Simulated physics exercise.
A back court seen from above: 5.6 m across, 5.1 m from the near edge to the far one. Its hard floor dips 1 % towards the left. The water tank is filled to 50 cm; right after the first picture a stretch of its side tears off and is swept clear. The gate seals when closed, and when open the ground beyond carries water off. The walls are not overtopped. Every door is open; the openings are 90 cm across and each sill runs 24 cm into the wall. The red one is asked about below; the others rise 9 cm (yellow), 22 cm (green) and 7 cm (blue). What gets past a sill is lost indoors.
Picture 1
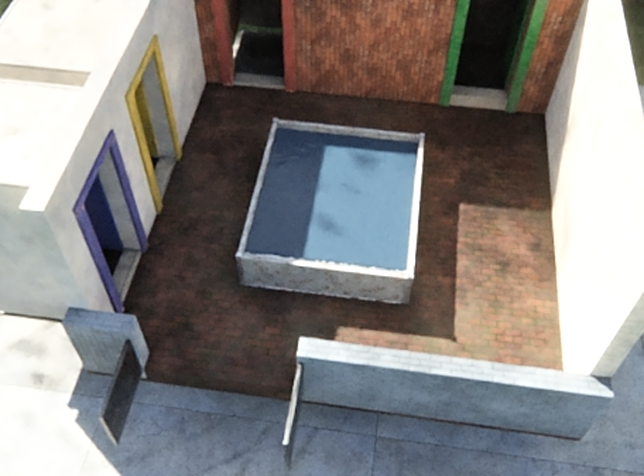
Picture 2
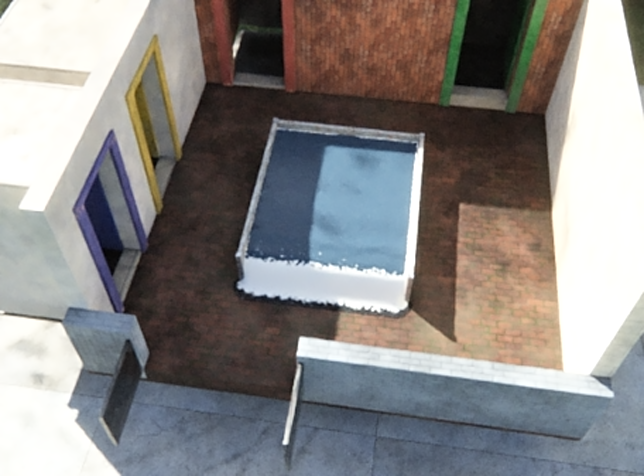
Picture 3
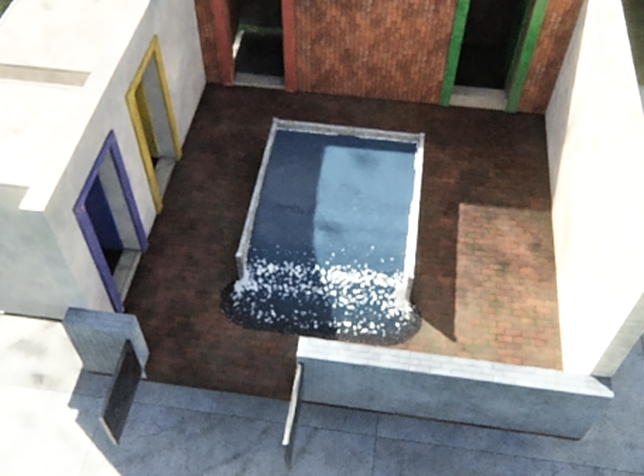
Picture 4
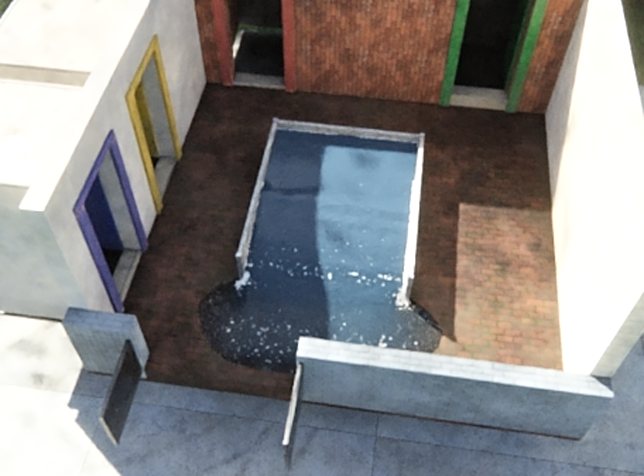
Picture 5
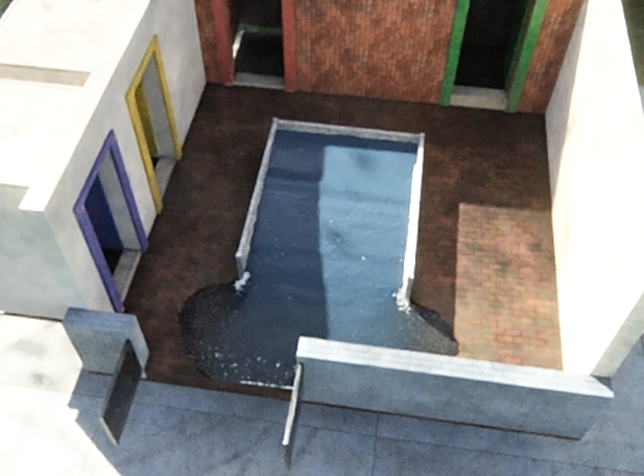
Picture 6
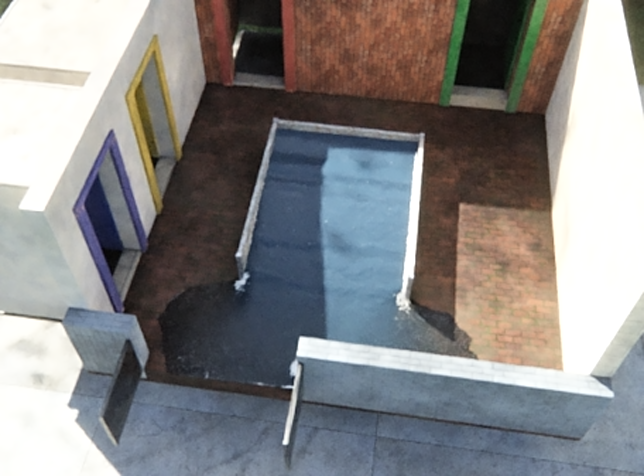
In a walled brick-floored court seen from above, the near side of a raised water tank breaks away in white froth, and water pours through the gap, spreading in a dark pool across the floor towards the low front wall.
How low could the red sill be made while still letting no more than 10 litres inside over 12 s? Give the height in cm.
Some 6 cm above the ground.
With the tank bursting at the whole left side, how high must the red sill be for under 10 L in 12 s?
About 18 cm.
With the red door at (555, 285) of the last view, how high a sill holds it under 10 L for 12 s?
Roughly 8.5 cm.
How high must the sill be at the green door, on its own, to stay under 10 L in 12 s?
About 9.0 cm at green.
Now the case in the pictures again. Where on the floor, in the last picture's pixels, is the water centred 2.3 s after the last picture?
At about (365, 284).
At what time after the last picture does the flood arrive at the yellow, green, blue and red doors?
Arrival: Yellow 3.8 s, green 3.6 s, blue 1.6 s, red 5.5 s.
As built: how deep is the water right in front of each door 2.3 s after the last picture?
In cm: Yellow 0, green 0, blue 3, red 0.
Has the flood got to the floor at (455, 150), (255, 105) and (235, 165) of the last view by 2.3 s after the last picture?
In that order: Still dry, still dry, dry.
Then, 0.7 s after the last picture water covers 20 % of the floor, deepest (35 cm) near (323, 374); it has not reached the red door.
Then, 2.3 s after the last picture water covers 35 % of the floor, deepest (27 cm) near (535, 402); it has not reached the red door.
Then, 11.3 s after the last picture water covers 95 % of the floor, deepest (8 cm) near (190, 128); 8 cm at the red door, 5 litres in over its 7 cm sill.
At the red door as built, the water peaked near 9 cm, 9.9 s after the last picture.
With a sill of 5 cm, 16 litres would have come in within the 12 s; with 6.5 cm, 7 litres. So under 10 litres takes about 6 cm.
